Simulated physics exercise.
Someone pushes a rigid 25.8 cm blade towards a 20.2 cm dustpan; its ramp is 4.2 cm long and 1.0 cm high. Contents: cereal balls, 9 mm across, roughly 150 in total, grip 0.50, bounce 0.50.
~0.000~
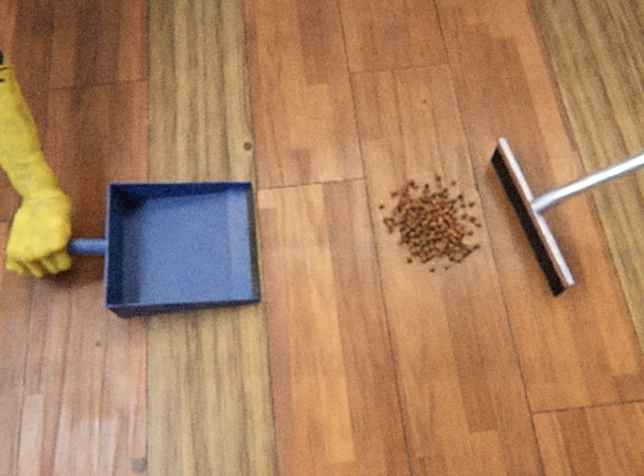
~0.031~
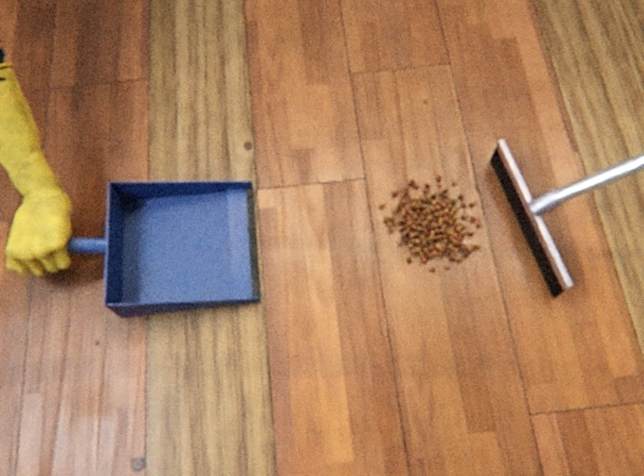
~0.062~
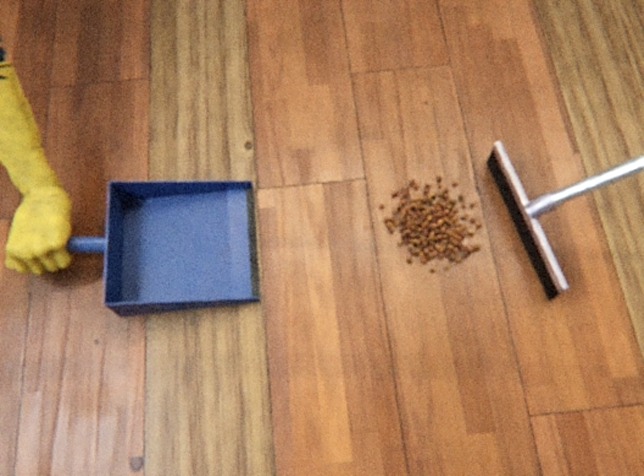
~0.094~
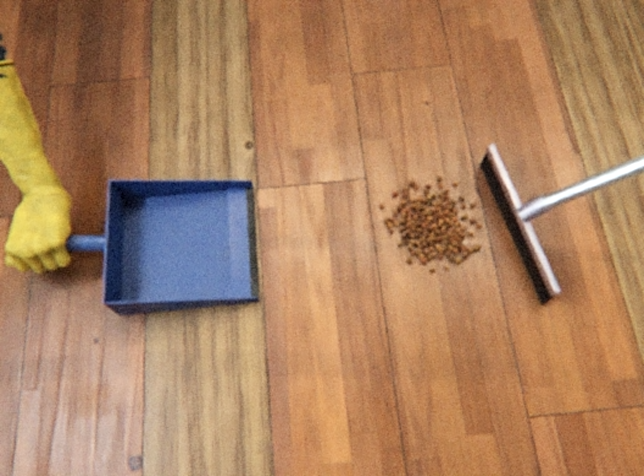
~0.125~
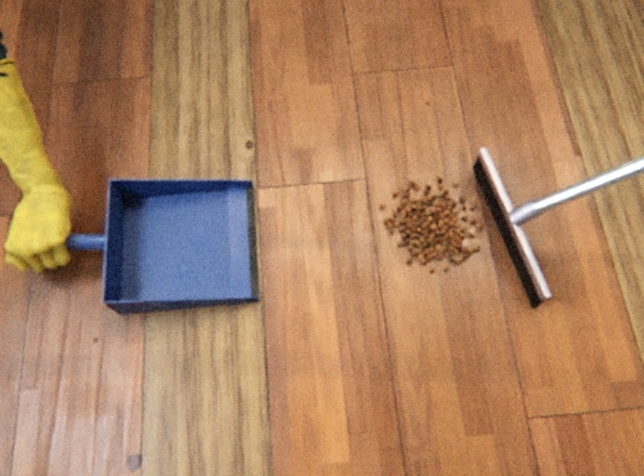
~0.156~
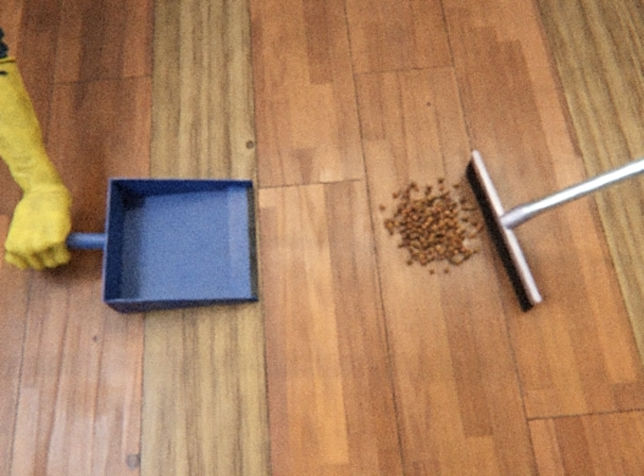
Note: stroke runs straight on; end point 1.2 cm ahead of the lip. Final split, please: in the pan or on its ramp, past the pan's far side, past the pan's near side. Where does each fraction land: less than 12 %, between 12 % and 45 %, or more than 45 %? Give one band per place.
Pan, between 12 % and 45 %; far side, less than 12 %; near side, between 12 % and 45 %.
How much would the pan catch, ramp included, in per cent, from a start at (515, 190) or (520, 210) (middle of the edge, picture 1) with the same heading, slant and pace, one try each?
The two tries give some 30 % and some 30 %.
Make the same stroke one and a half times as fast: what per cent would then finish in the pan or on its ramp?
Then roughly 30 per cent.
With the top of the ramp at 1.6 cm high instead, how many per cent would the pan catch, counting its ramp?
Around 25 per cent.
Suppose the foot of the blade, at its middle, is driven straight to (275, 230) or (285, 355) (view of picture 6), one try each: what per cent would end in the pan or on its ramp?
I'd expect around 20 percent, then around 5 percent.
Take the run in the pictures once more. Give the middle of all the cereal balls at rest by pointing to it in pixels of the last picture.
Roughly (258, 276).
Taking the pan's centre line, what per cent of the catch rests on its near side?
Some 90 per cent.
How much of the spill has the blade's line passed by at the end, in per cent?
Roughly 15 in a hundred.
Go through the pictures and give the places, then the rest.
Blade from (568, 284) to (501, 144), moved 0.0 cm, 0 of the pieces shifted so far; middle of the pieces at (434, 225); pan at (178, 252), in the first frame.
Blade from (566, 286) to (500, 145), moved 0.2 cm, 0 of the pieces shifted so far; middle of the pieces at (434, 226), in the second frame.
Blade from (562, 288) to (496, 147), moved 0.9 cm, 0 of the pieces shifted so far; middle of the pieces at (435, 226), in the third frame.
Blade from (554, 292) to (490, 150), moved 2.2 cm, 0 of the pieces shifted so far; middle of the pieces at (435, 227), in the fourth frame.
Blade from (545, 297) to (482, 154), moved 3.7 cm, 0 of the pieces shifted so far; middle of the pieces at (435, 227), in the fifth frame.
Blade from (535, 301) to (474, 157), moved 5.2 cm, 0 of the pieces shifted so far; middle of the pieces at (435, 228); pan at (177, 249). The blade's pace is about 0.49 m/s, heading 13 degrees towards the viewer's side, in the sixth frame.
Then, at 0.51 s, middle of the blade 22 cm from the lip; 0 % over the lip, far side 0 %, near side 5 %.
After 0.74 s, middle of the blade 11 cm from the lip; 0 % over the lip, far side 0 %, near side 20 %.
Then, at 1.09 s, middle of the blade 4 cm from the lip; 30 % over the lip, far side 0 %, near side 30 %.
In the end, at 1.7 s, pan 30 %, far side 0 %, near side 30 %, in front of the lip or behind the blade 40 %.
